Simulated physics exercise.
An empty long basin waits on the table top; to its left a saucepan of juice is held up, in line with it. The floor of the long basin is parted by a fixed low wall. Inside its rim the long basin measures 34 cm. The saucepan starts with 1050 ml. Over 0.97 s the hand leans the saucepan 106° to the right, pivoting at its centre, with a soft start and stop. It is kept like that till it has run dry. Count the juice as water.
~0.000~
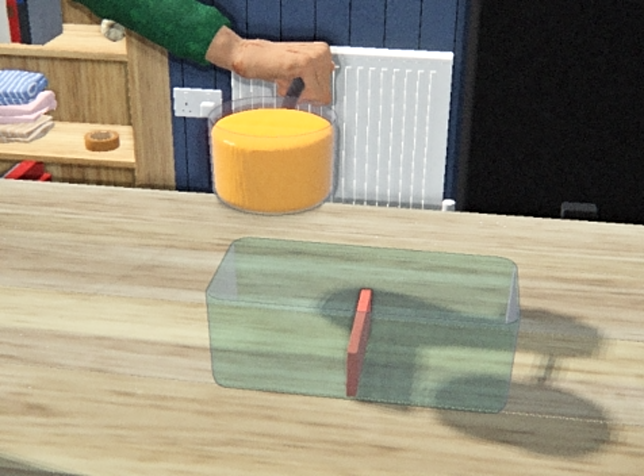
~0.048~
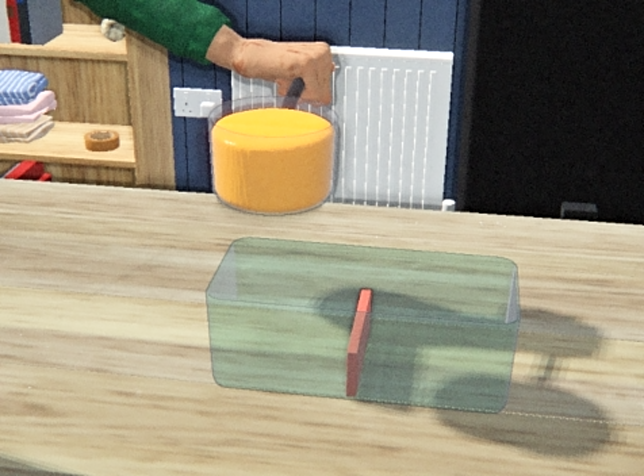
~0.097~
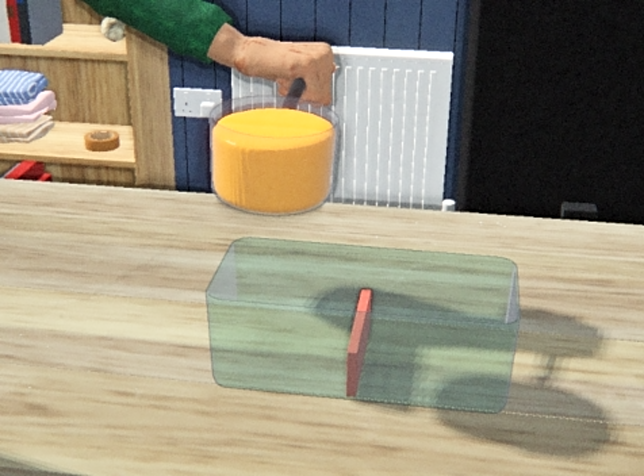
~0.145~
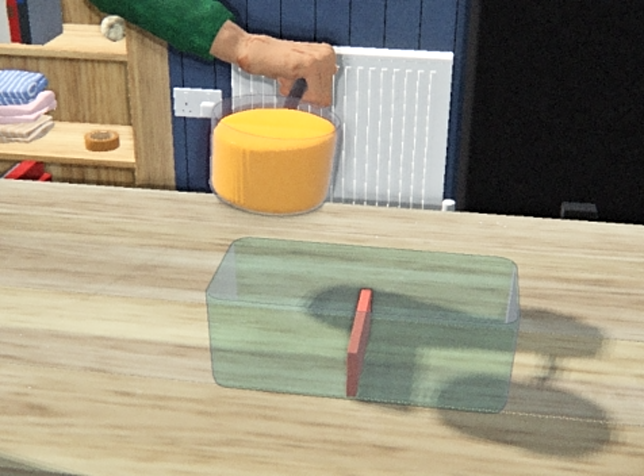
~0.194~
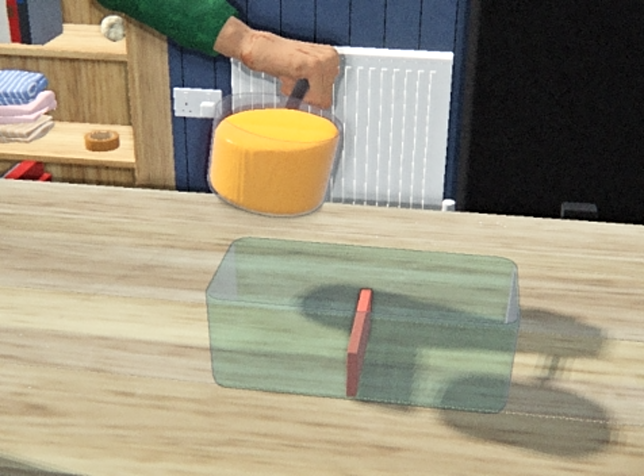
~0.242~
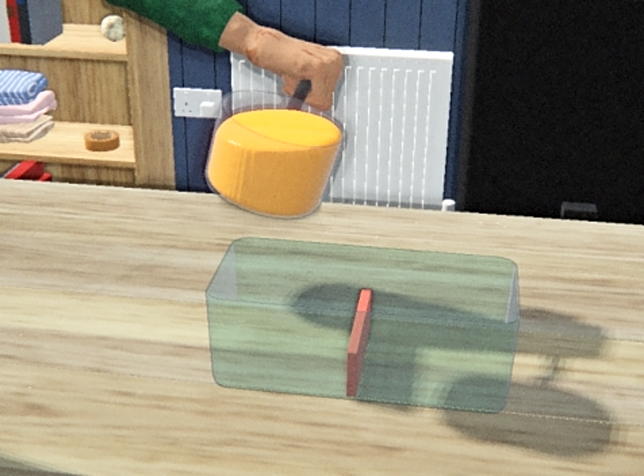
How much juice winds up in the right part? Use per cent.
Roughly 85 per cent is past the wall.
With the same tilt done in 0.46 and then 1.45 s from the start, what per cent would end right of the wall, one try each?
First 75, then 85 per cent.
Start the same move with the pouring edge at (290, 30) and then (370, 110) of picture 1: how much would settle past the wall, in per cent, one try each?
In turn about 65 and 95 per cent.
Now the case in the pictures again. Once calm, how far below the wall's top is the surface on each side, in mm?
Some 54 mm on the left and 26 mm on the right.
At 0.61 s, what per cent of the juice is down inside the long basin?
About 12 per cent.
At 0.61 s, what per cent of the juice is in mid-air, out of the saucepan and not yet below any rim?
Near 30 in a hundred.
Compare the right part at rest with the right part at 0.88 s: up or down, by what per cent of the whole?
The share moves up, by some 12 per cent.
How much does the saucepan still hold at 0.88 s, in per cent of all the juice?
Some 12 per cent.
After 0.61 s the tilt is 74° and 60 per cent is still to pour, 0 is left of the wall and 11 right of it.
After 0.88 s the tilt is 104° and 12 per cent is still to pour, 3 is left of the wall and 73 right of it.
After 1.16 s the tilt is 106° and 1 per cent is still to pour, 13 is left of the wall and 84 right of it.
After 1.47 s the tilt is 106° and 0 per cent is still to pour, 14 is left of the wall and 85 right of it.
In the end 14 per cent lies left of the wall, 85 right of it and 1 outside.
